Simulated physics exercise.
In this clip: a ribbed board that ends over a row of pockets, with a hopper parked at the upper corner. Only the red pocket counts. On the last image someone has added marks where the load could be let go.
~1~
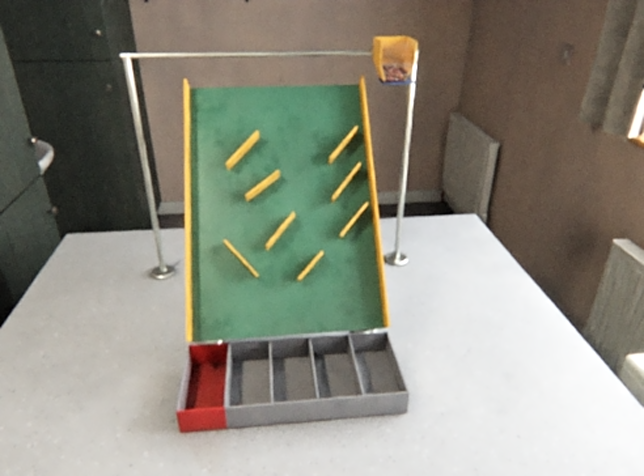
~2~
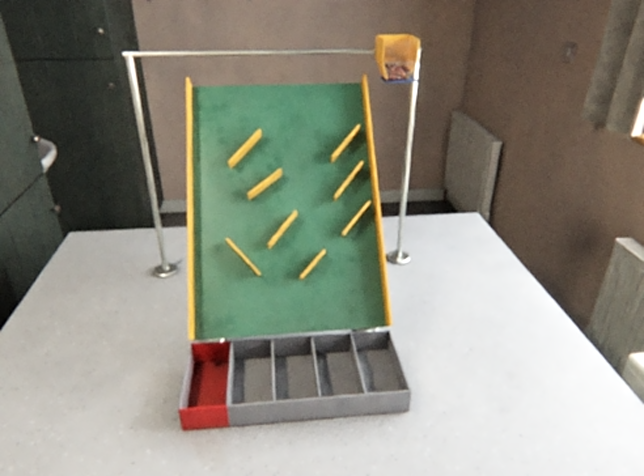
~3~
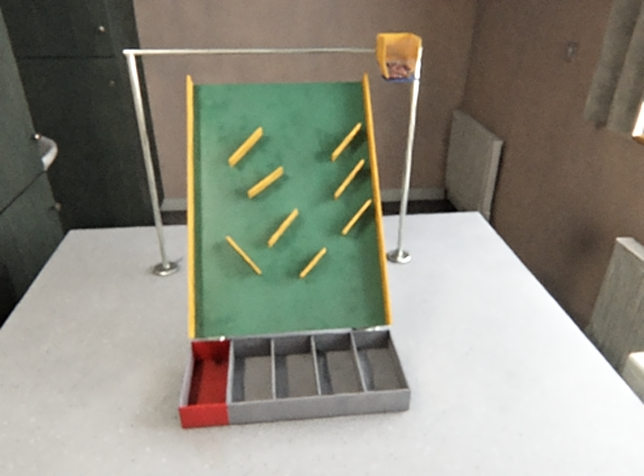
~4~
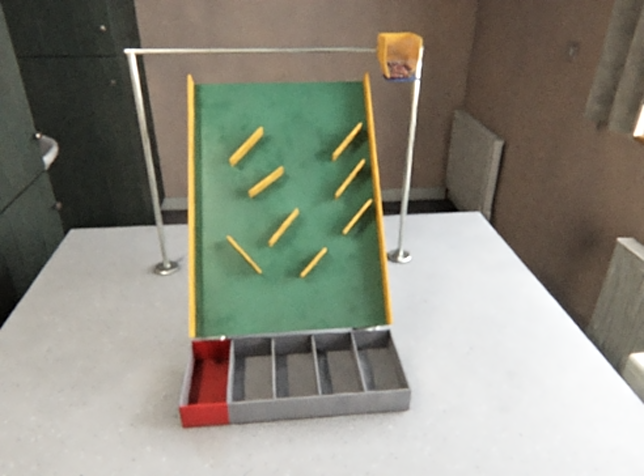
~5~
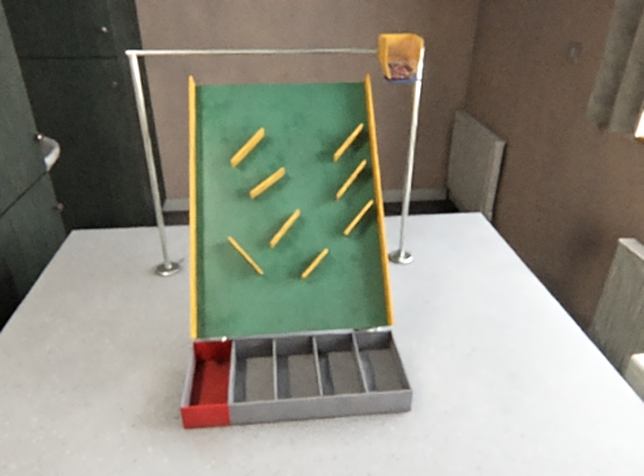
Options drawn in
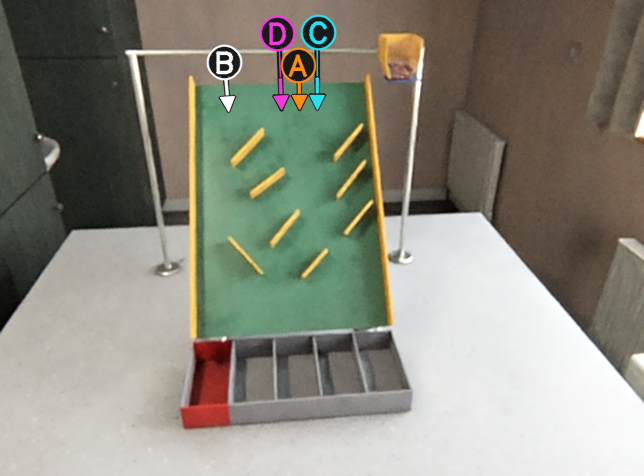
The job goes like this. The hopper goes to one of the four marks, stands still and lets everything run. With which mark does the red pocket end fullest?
Take B.
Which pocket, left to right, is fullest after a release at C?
The second from the left.
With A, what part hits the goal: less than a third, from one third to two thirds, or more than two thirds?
Less than a third.
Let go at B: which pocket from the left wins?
The first.
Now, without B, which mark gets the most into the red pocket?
It is D.
On the marked copy, mark A meets the board at (299, 104); mark B meets the board at (228, 106); mark C meets the board at (317, 104); mark D meets the board at (281, 104).
With A, a small share in the red pocket, the bulk in other pockets, a small share outside the box.
With B, the bulk in the red pocket, only a few in other pockets, close to a quarter outside the box.
With C, only a few in the red pocket, the bulk in other pockets, a small share outside the box.
With D, close to a third in the red pocket, close to half in other pockets, a small share outside the box.
